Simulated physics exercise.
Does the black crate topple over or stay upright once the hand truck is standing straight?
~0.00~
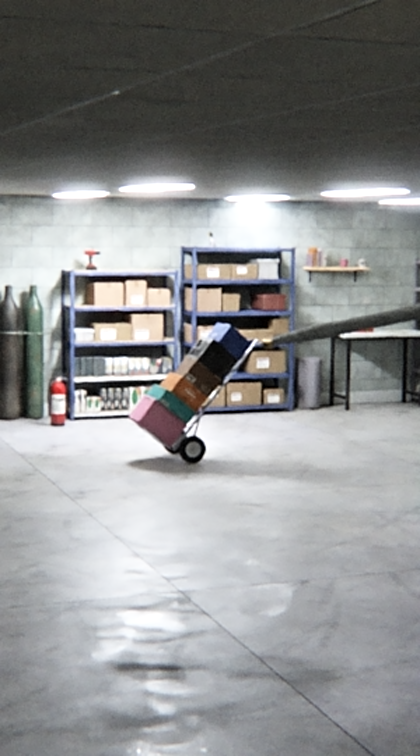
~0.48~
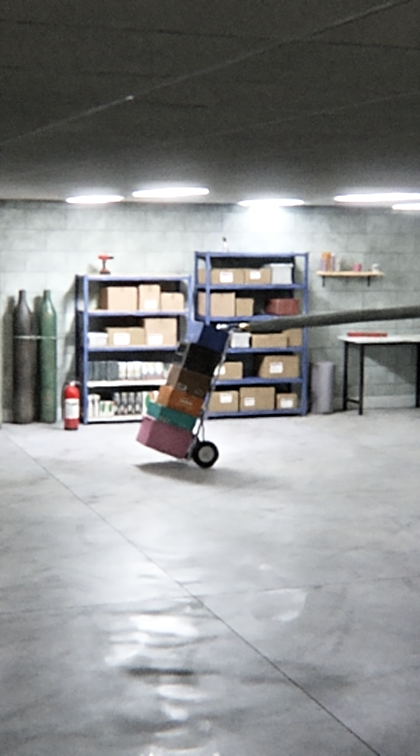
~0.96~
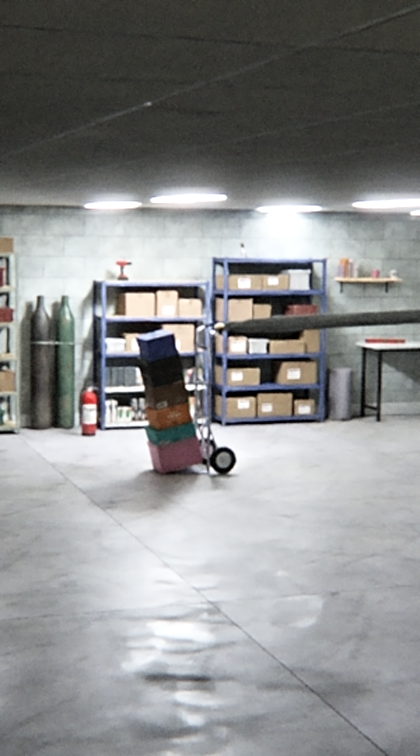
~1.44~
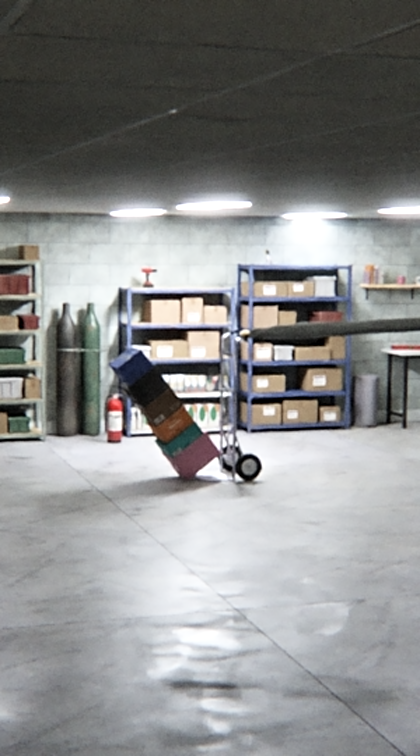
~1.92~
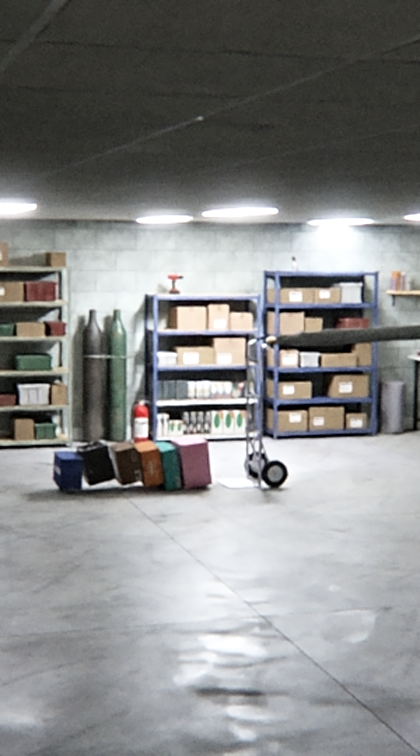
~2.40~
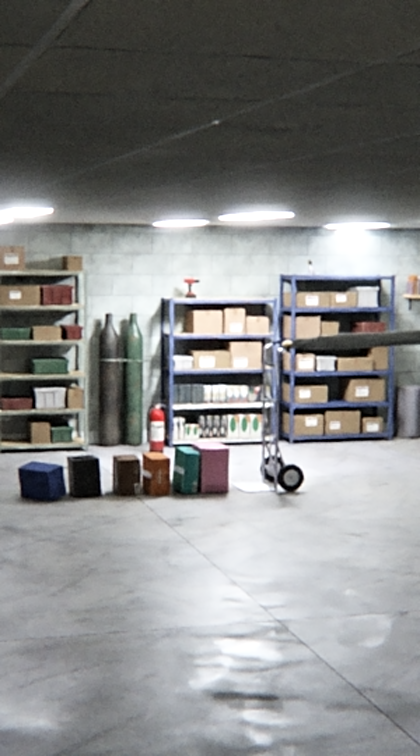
The black crate topples. It falls to the left with the rest of the stack and ends up on the floor.
